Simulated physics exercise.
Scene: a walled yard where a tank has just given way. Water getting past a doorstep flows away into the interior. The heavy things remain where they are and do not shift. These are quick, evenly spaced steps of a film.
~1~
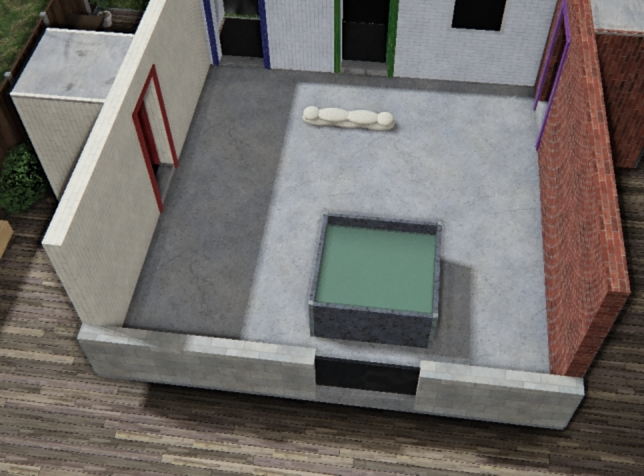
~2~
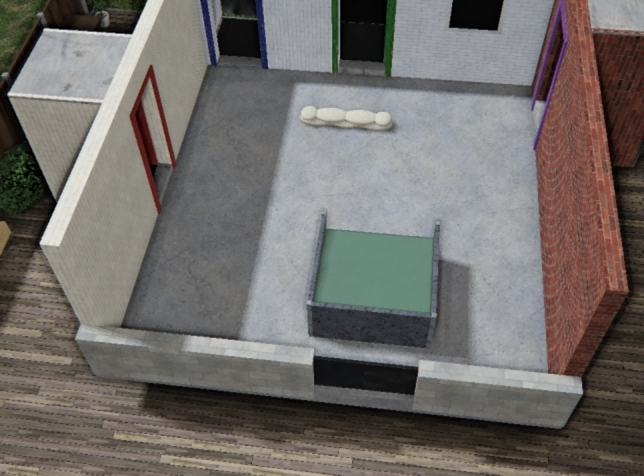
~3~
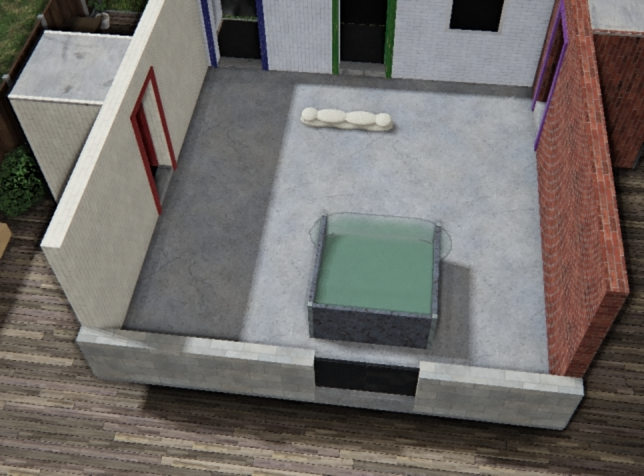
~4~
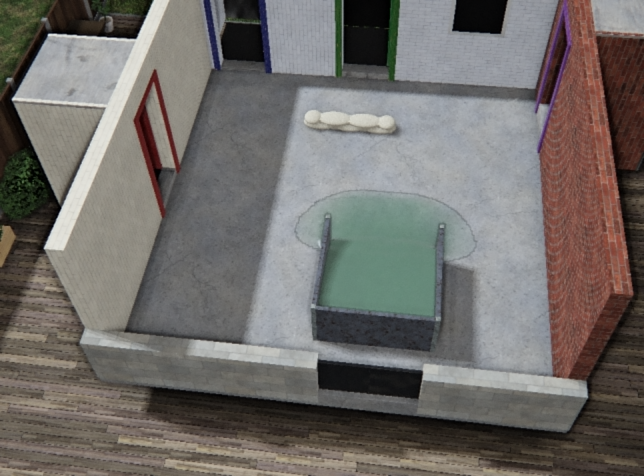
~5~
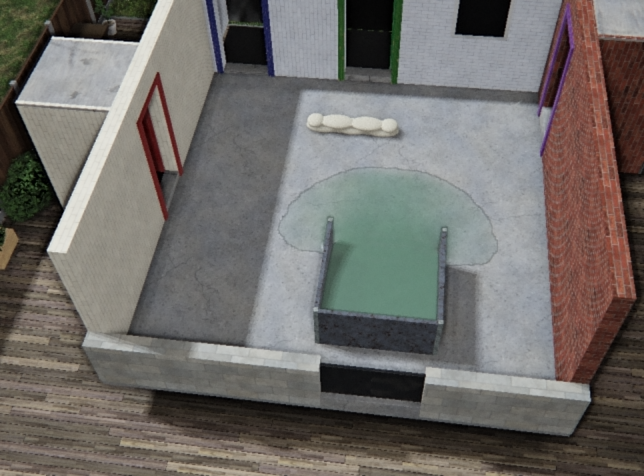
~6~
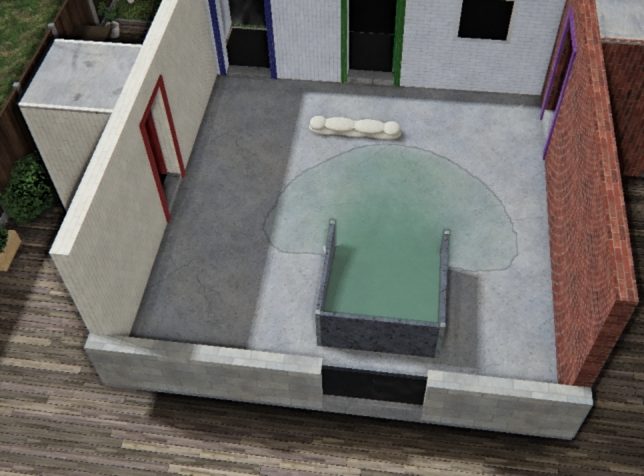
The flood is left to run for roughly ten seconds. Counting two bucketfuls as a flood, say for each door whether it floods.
In the end the red door gets two buckets or less inside. The blue door gets more than two buckets inside. The green door gets two buckets or less inside. The purple door gets two buckets or less inside.
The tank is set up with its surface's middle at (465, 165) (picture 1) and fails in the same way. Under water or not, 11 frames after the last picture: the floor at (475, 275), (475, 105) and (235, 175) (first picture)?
Taking the three spots in turn, I'd say spared, then drenched, then spared.
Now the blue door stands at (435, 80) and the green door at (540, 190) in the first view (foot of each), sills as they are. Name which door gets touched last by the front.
The answer is the red-painted one.
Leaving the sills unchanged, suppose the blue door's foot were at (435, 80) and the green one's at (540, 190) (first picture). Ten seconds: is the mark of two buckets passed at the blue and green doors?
Here the blue door tops the limit while the green door stays within the limit.
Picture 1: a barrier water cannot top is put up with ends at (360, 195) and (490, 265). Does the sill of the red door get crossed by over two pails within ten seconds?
Note: Red exceeds.
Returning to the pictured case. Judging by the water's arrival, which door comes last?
Result: The one in red.
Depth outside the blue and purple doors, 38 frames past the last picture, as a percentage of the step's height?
The first comes to about 240 percent, the second to about 20 percent.
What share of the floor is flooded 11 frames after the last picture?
Roughly 55 %.
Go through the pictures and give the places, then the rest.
The first picture shows still water in the open tank at (378, 266).
In the second picture, water pours out on the open tank's far side and has run to a hidden place.
In the third picture, the front is at (447, 242), out from the gap on the open tank's far side.
In the fourth picture, the front is at (455, 216), out from the gap on the open tank's far side.
In the fifth picture, water pours out on the open tank's far side and has run to (361, 171).
In the sixth picture, water pours out on the open tank's far side and has run to (417, 150).
A moment on, water covers 45 % of the floor; the red door not reached, the blue door not reached, the green door not reached, the purple door not reached.
Next, water covers 55 % of the floor; the red door not reached, the blue door wet at the sill, nothing in, the green door wet at the sill, nothing in, the purple door wet at the sill, nothing in.
Then, water covers 55 % of the floor; the red door wet at the sill, nothing in, the blue door over two buckets in, the green door wet at the sill, nothing in, the purple door wet at the sill, nothing in.
Later, water covers 80 % of the floor; the red door wet at the sill, nothing in, the blue door far over two buckets in, the green door wet at the sill, nothing in, the purple door wet at the sill, nothing in.
In the end, water covers 90 % of the floor; the red door wet at the sill, nothing in, the blue door far over two buckets in, the green door wet at the sill, nothing in, the purple door wet at the sill, nothing in.
